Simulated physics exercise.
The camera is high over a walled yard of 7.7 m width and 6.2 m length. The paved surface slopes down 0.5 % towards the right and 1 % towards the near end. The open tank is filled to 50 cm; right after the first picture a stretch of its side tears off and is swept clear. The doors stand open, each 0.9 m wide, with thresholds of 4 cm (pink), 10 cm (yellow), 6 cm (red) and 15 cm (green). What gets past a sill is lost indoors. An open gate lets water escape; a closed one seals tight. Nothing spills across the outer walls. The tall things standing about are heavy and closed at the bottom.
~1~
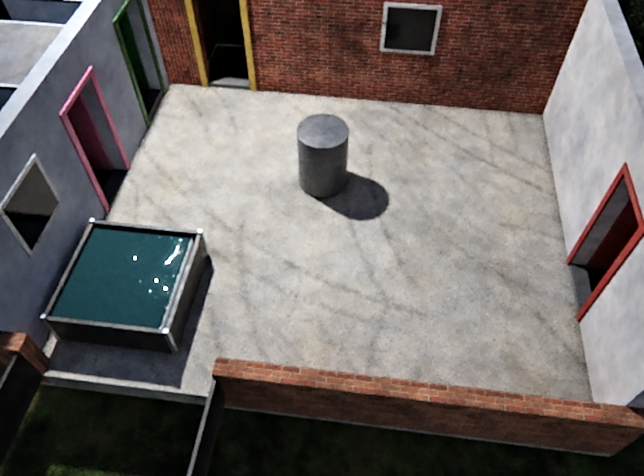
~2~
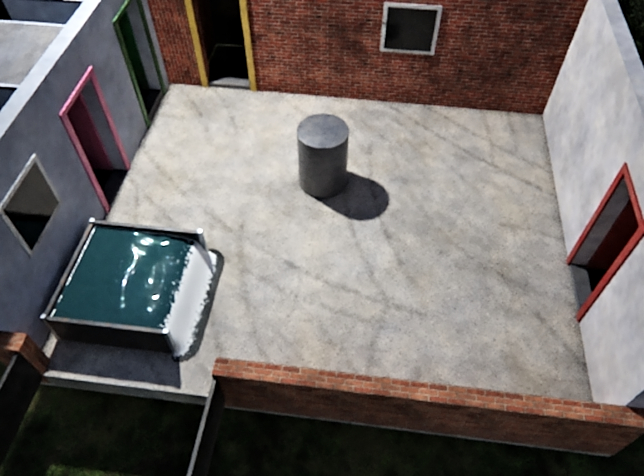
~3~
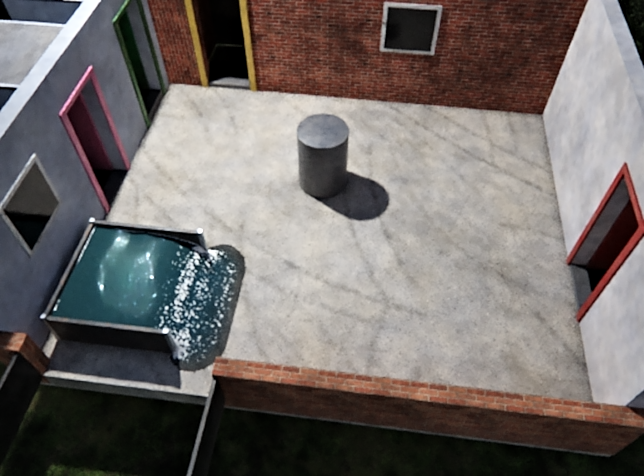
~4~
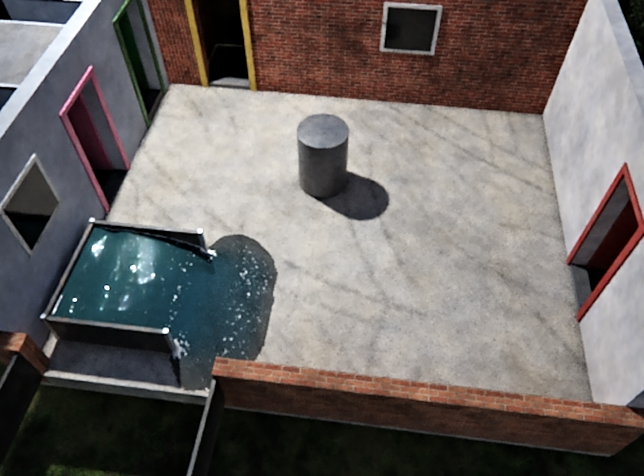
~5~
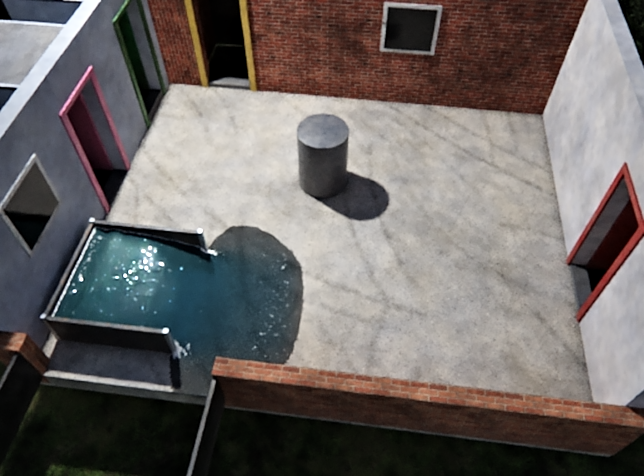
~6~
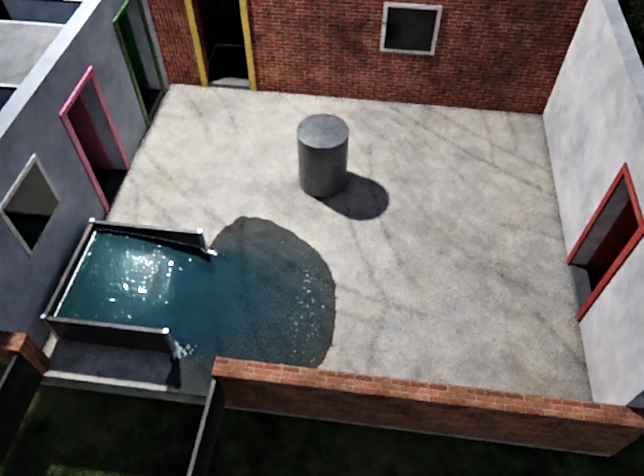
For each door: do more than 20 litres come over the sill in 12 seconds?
The water let in: At the pink door it keeps below the limit; at the yellow door it keeps below the limit; at the red door it passes the limit; at the green door it does not reach the limit.
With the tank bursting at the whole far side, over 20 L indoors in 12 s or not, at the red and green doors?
Then: Red below, green below.
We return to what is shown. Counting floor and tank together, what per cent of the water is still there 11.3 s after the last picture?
About 90 per cent.
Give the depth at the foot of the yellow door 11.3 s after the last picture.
About 1.0 cm.
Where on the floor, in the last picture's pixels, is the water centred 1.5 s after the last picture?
Near (289, 310).
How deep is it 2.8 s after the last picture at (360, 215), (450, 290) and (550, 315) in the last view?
In that order: 3, 2 and 13 cm.
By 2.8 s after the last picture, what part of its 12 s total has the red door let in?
About 30 per cent.
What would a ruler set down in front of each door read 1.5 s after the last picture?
Depths in cm: Pink 0, yellow 0, red 0, green 0.
Then, 0.7 s after the last picture water covers 25 % of the floor and is deepest (20 cm) near (190, 328); pink door not reached, yellow door not reached, red door not reached, green door not reached.
Then, 1.5 s after the last picture water covers 40 % of the floor and is deepest (14 cm) near (239, 383); pink door not reached, yellow door not reached, red door not reached, green door not reached.
Then, 2.8 s after the last picture water covers 50 % of the floor and is deepest (24 cm) near (564, 423); pink door not reached, yellow door not reached, red door 16 cm at the sill, 22 L in, green door not reached.
Then, 6.3 s after the last picture water covers 50 % of the floor and is deepest (10 cm) near (504, 127); pink door not reached, yellow door not reached, red door 8 cm at the sill, 67 L in, green door not reached.
Then, 11.3 s after the last picture water covers 75 % of the floor and is deepest (6 cm) near (578, 425); pink door not reached, yellow door not reached, red door 4 cm at the sill, 69 L in, green door not reached.
